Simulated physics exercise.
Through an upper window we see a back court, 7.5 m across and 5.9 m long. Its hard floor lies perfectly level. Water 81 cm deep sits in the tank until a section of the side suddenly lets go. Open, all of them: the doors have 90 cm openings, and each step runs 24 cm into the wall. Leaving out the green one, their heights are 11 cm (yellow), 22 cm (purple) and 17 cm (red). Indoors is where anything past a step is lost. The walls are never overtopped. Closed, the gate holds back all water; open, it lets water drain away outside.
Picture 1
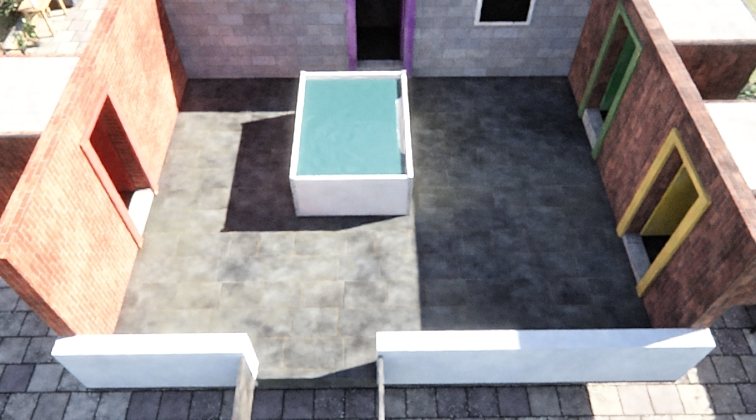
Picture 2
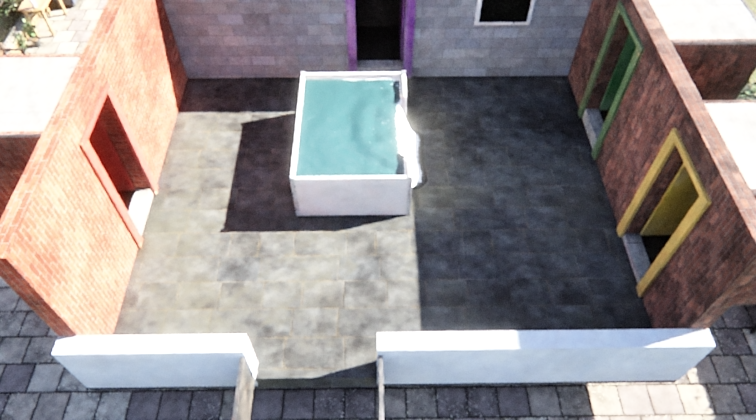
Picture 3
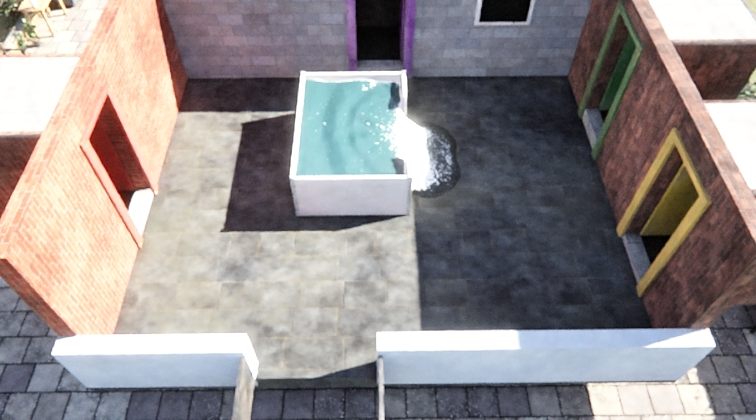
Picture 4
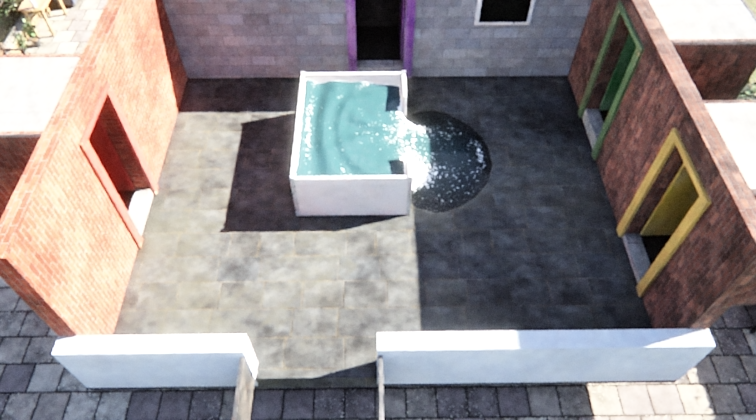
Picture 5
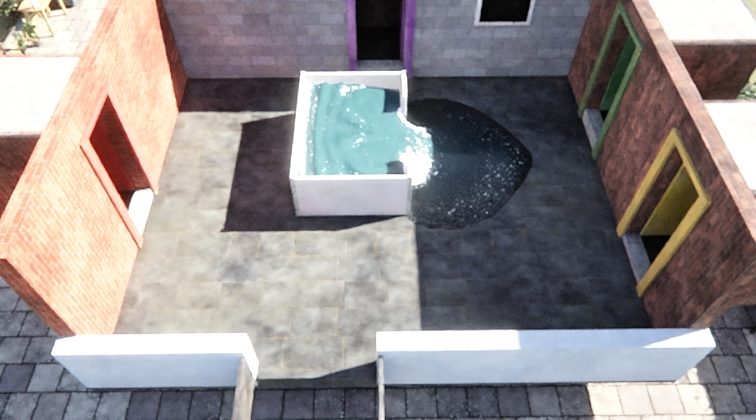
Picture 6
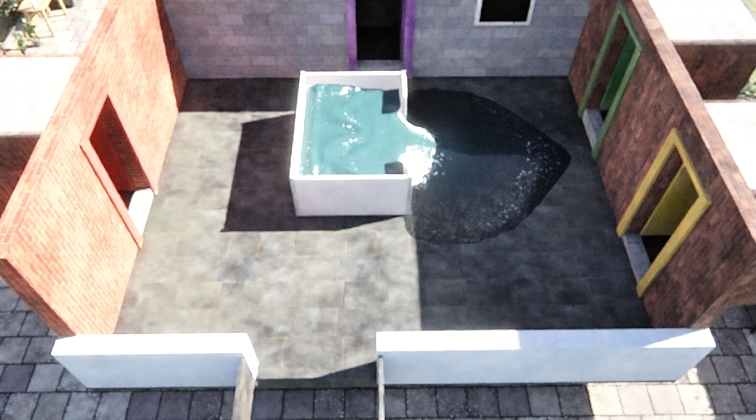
Water pours through a gap in the right side of a white-walled tank in a walled courtyard, then spreads rightward across the dark paved floor in a widening, glinting sheet, while the water inside the tank ripples.
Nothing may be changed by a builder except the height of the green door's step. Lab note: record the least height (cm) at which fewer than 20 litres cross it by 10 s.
Least height: 29 cm.
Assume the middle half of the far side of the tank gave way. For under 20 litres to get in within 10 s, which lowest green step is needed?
Then something near 10.0 cm.
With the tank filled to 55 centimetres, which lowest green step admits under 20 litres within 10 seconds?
18 cm.
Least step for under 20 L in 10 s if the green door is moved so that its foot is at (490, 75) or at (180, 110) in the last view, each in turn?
Roughly 14.5 cm, then roughly 8.0 cm.
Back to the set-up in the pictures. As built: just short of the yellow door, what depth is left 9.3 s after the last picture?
It works out to about 10.0 centimetres deep.
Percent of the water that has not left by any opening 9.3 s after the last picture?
Something like 94 per cent of it remains.
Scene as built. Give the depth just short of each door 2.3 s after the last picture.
Centimetres: Yellow = 14, purple = 1, green = 27, red = 0.
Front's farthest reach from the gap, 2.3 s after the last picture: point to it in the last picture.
Close to pixel (654, 356).
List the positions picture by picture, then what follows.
The first frame shows still water, 81 cm deep, in the tank at (353, 125); the green door at (605, 92) is dry.
In the second frame, the gap is at (404, 148), the front 0.3 m out at (422, 180); the back of the tank holds 81 cm.
In the third frame, water pours out at (404, 149) and has run 0.8 m, to (454, 177); about 13 cm deep outside, 80 cm at the back.
In the fourth frame, the gap is at (403, 149), the front 1.4 m out at (485, 172); the back of the tank holds 73 cm.
In the fifth frame, water pours out at (404, 148) and has run 2.2 m, to (527, 158); about 6 cm deep outside, 68 cm at the back.
In the sixth frame, the gap is at (404, 148), the front 2.8 m out at (565, 158); the back of the tank holds 68 cm; 0.7 m in a straight line remain to the green door at (605, 92).
Then, 0.7 s after the last picture water covers 30 % of the floor, deepest (40 cm) near (414, 162); 35 cm at the green door, 17 litres in over its 23 cm step.
Then, 2.3 s after the last picture water covers 35 % of the floor, deepest (32 cm) near (654, 356); 27 cm at the green door, 71 litres in over its 23 cm step.
Then, 9.3 s after the last picture water covers 95 % of the floor, deepest (14 cm) near (161, 172); 8 cm at the green door, 77 litres in over its 23 cm step.
At the green door as built, the water peaked near 36 cm, 0.9 s after the last picture.
With a step of 25 cm, 55 litres would have come in within the 10 s; with 33.5 cm, 4 litres. So under 20 litres takes about 29 cm.
